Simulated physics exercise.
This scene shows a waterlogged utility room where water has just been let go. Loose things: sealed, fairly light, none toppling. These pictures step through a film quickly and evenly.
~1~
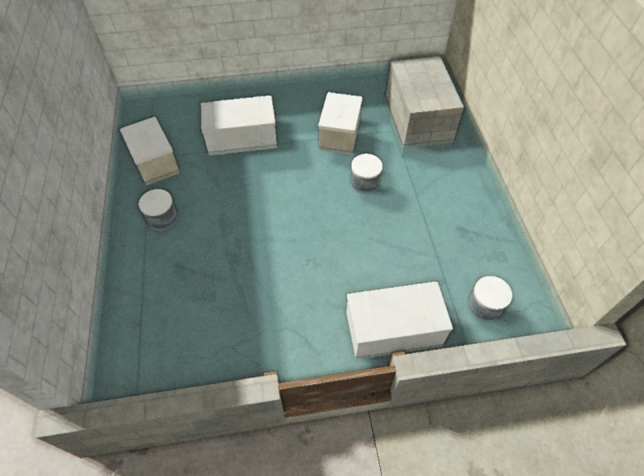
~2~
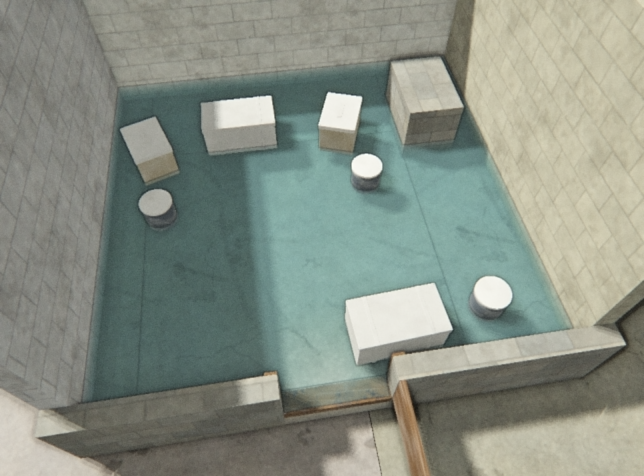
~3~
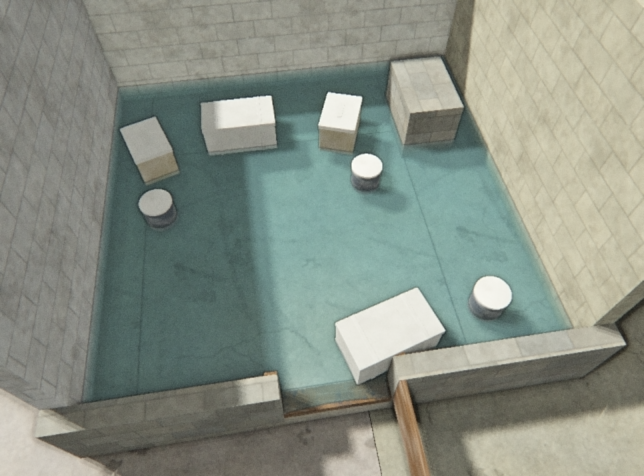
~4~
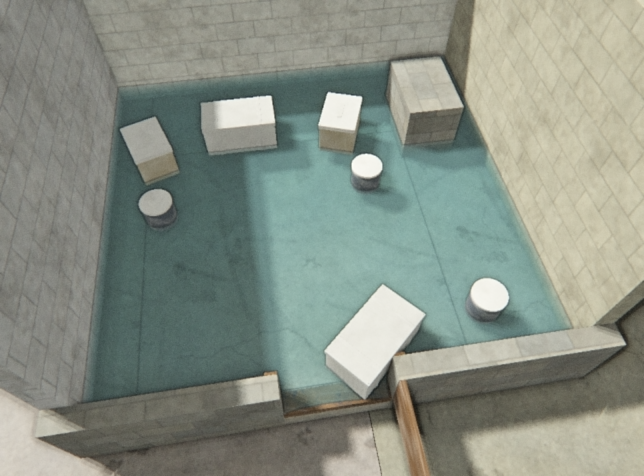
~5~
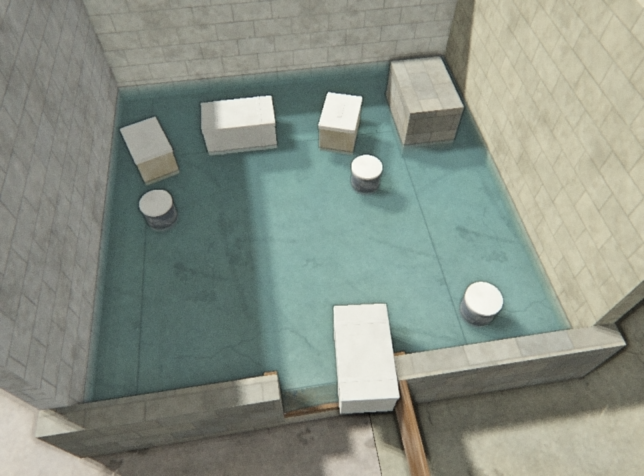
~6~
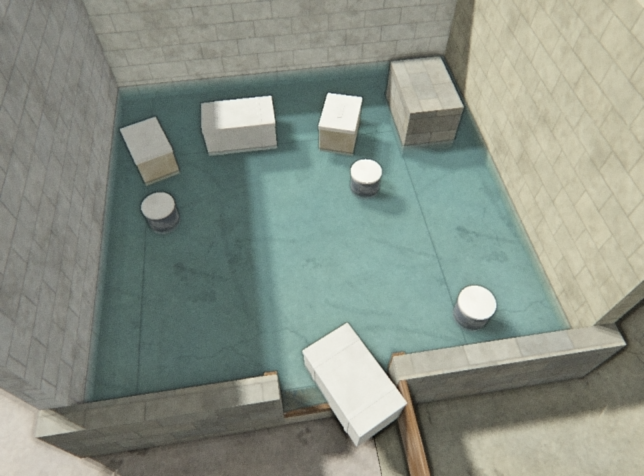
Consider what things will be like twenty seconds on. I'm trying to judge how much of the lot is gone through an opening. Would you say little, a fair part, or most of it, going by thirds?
I'd say a fair part - one to two thirds.
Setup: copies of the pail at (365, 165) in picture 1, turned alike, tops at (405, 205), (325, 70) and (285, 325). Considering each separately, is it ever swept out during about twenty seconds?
In order: Leaves the room, never leaves, leaves the room.
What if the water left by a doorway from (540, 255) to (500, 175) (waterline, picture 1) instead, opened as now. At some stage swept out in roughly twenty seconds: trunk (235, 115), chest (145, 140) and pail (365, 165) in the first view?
One after the other: Stays, inside, carried outside.
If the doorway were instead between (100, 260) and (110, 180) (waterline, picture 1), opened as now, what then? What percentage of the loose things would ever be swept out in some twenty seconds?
Roughly 40 in a hundred.
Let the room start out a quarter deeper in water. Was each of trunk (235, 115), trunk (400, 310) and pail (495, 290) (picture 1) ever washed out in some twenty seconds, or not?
The first remains in the room, the next exits, the last exits.
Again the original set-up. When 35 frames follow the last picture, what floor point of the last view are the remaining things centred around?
That averages to about (249, 247) on the floor.
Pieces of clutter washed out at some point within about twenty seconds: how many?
The count is 3.
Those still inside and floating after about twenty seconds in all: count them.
I count 4.
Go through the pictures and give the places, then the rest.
A trunk at (399, 311), afloat; a pail at (494, 292) floats; 0 of 7 have shifted, in the first frame.
A trunk at (398, 315), afloat; a pail at (494, 292) floats; 0 of 7 have shifted, in the second frame.
A trunk at (390, 327), afloat, close to its start; a pail at (493, 292), afloat; 1 of 7 have shifted, in the third frame.
A trunk at (376, 332), afloat, close to its start; a pail at (490, 294) floats, close to its start; 1 of 7 have shifted, in the fourth frame.
A trunk at (365, 350), afloat, a stride from its start; a pail at (484, 298), afloat, close to its start; 2 of 7 have shifted, in the fifth frame.
A trunk at (353, 376), afloat, a stride from its start; a pail at (477, 302) floats, close to its start; 3 of 7 have shifted, in the sixth frame.
A moment on, 0 of 7 are out; 6 afloat.
Next, 2 of 7 are out; 5 afloat.
Later, 3 of 7 are out; 4 afloat.
In the end, 3 of 7 are out; 4 afloat.
